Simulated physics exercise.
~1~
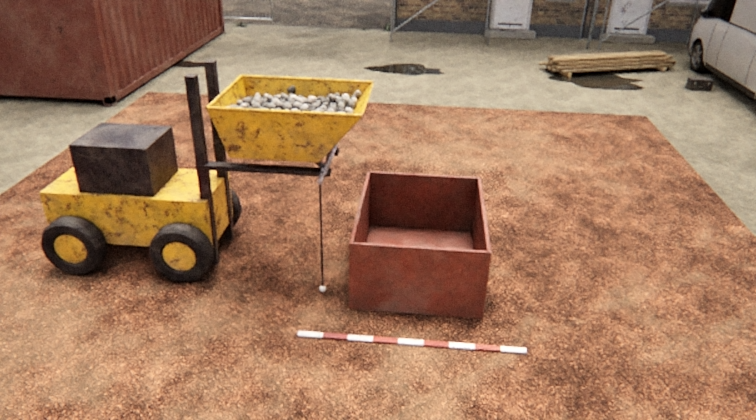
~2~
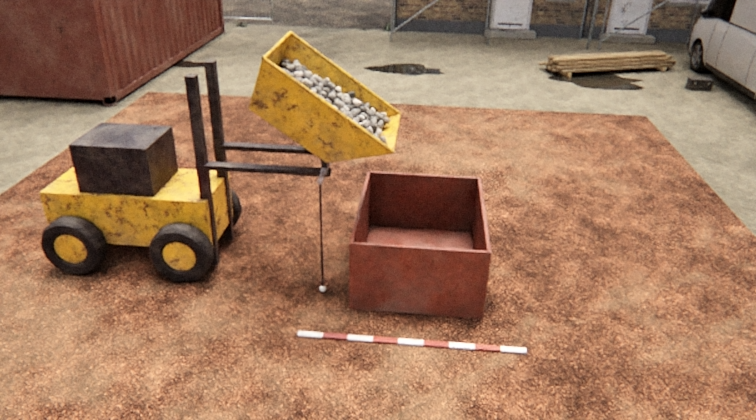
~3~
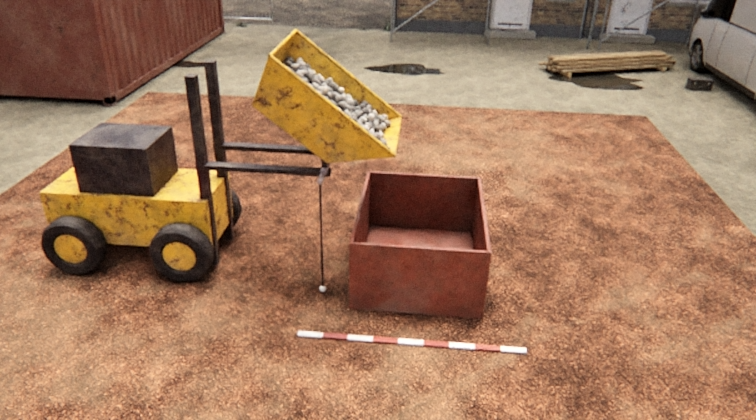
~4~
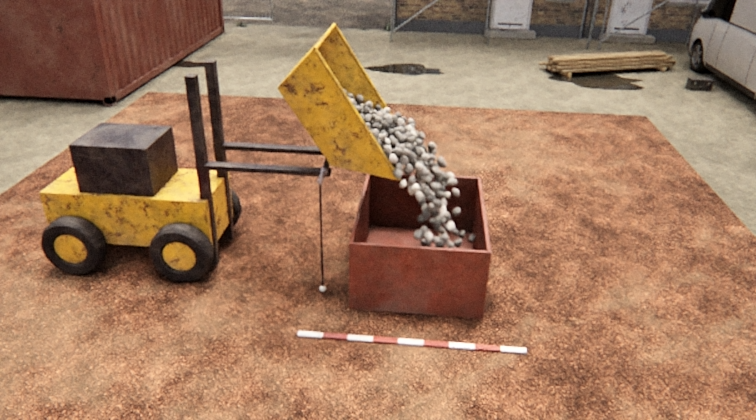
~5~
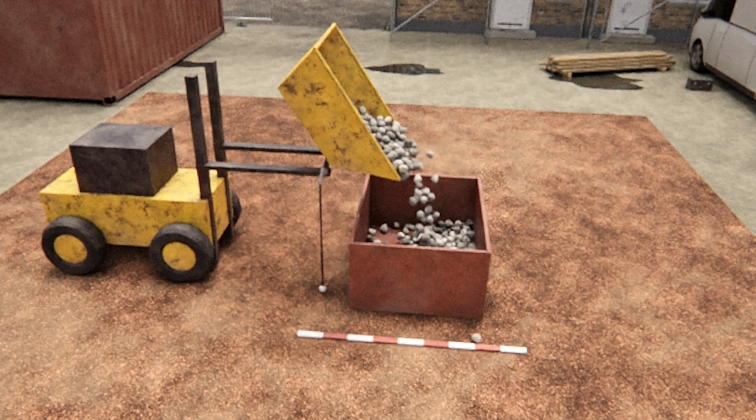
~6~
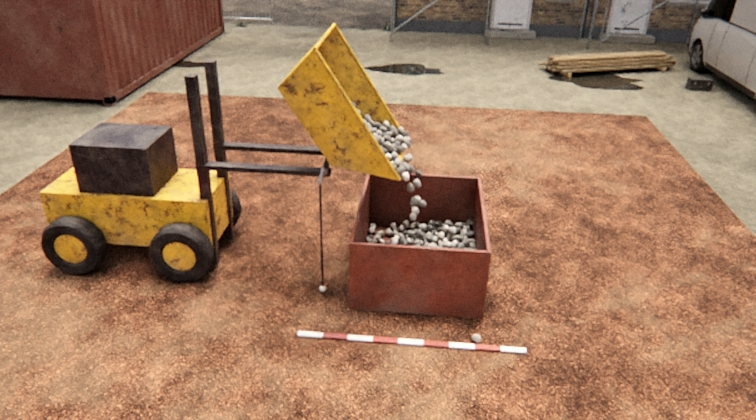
In a yard with a reddish dirt patch, a stationary yellow forklift tilts its raised skip of grey stones to the right, pauses, then tips it further, pouring many into a rusty red bin; one stone lies outside, and some remain in the skip.
